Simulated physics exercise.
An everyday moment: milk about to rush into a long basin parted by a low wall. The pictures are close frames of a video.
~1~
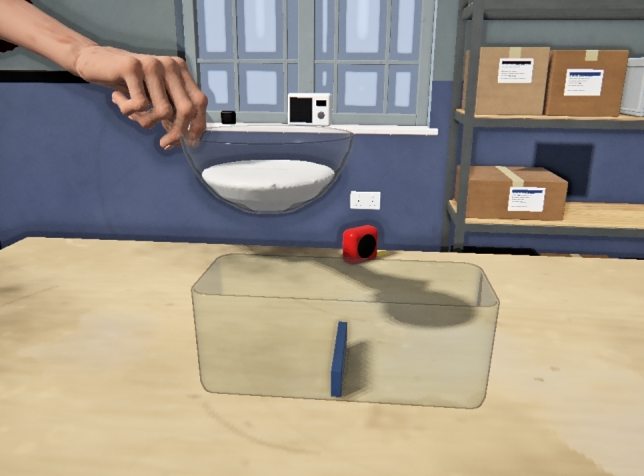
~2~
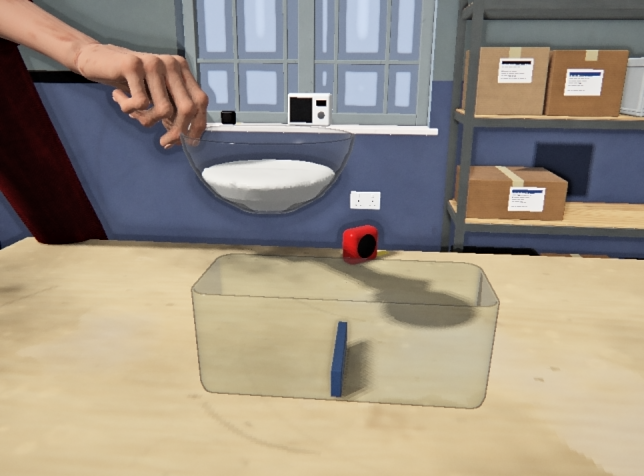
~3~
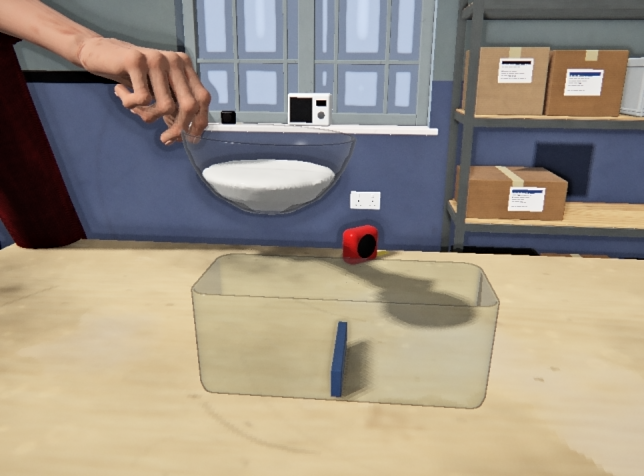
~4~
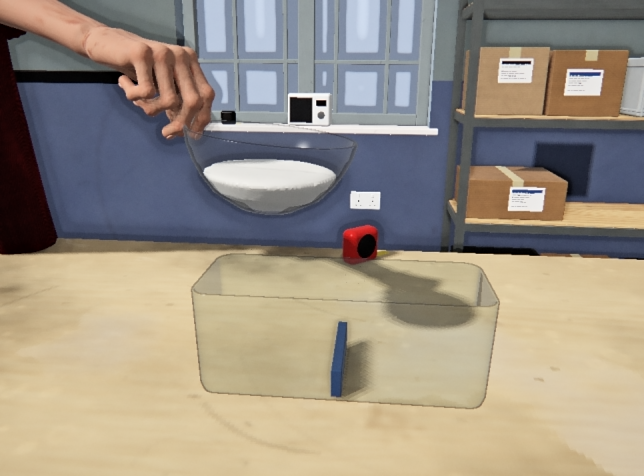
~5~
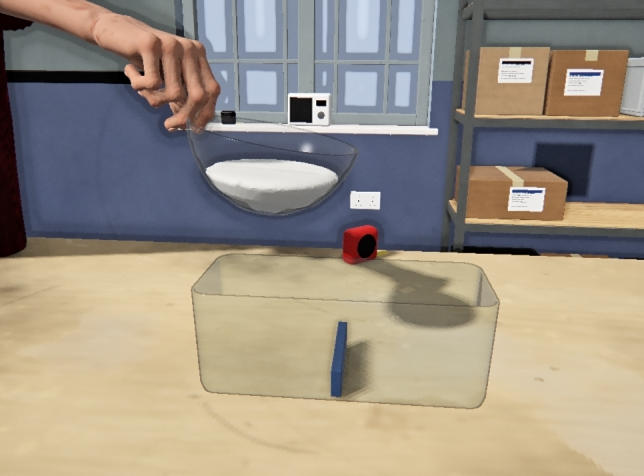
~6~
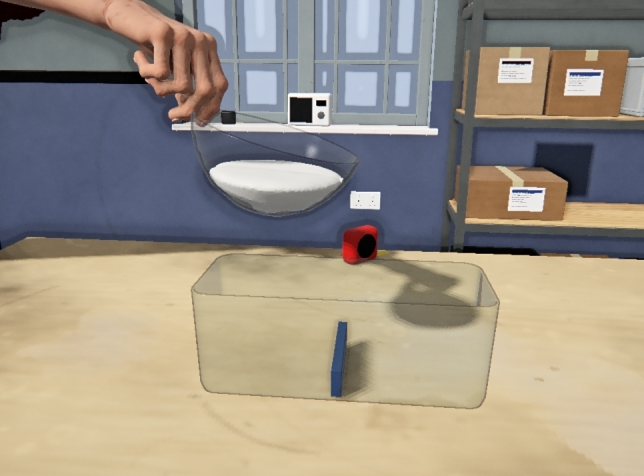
A hand gradually tilted a clear bowl of milk to the right above a long see-through basin with a low blue wall inside, while a dark red shape appeared at the far left and slipped away.
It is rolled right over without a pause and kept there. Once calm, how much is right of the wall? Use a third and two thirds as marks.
The share right of the wall is over two thirds.
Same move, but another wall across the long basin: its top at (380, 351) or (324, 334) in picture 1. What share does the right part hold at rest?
In turn 45 and 90 in a hundred.
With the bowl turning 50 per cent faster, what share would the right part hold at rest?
Near 75 %.
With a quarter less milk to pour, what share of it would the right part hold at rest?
Some 80 per cent.
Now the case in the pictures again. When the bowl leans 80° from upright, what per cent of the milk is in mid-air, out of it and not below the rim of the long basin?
Some 35 per cent.
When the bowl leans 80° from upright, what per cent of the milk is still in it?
Near 30 %.
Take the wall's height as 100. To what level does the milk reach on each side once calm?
Near 10 on the left, 60 on the right.
A moment on, the bowl is tipped on its side and 29 per cent is still to pour, 0 is left of the wall and 37 right of it.
Next, the bowl is tipped right over and 0 per cent is still to pour, 19 is left of the wall and 80 right of it.
Then the bowl is tipped right over and 0 per cent is still to pour, 19 is left of the wall and 80 right of it.
Later the bowl is tipped right over and 0 per cent is still to pour, 19 is left of the wall and 80 right of it.
At rest 19 per cent lies left of the wall, 80 right of it and 0 outside.
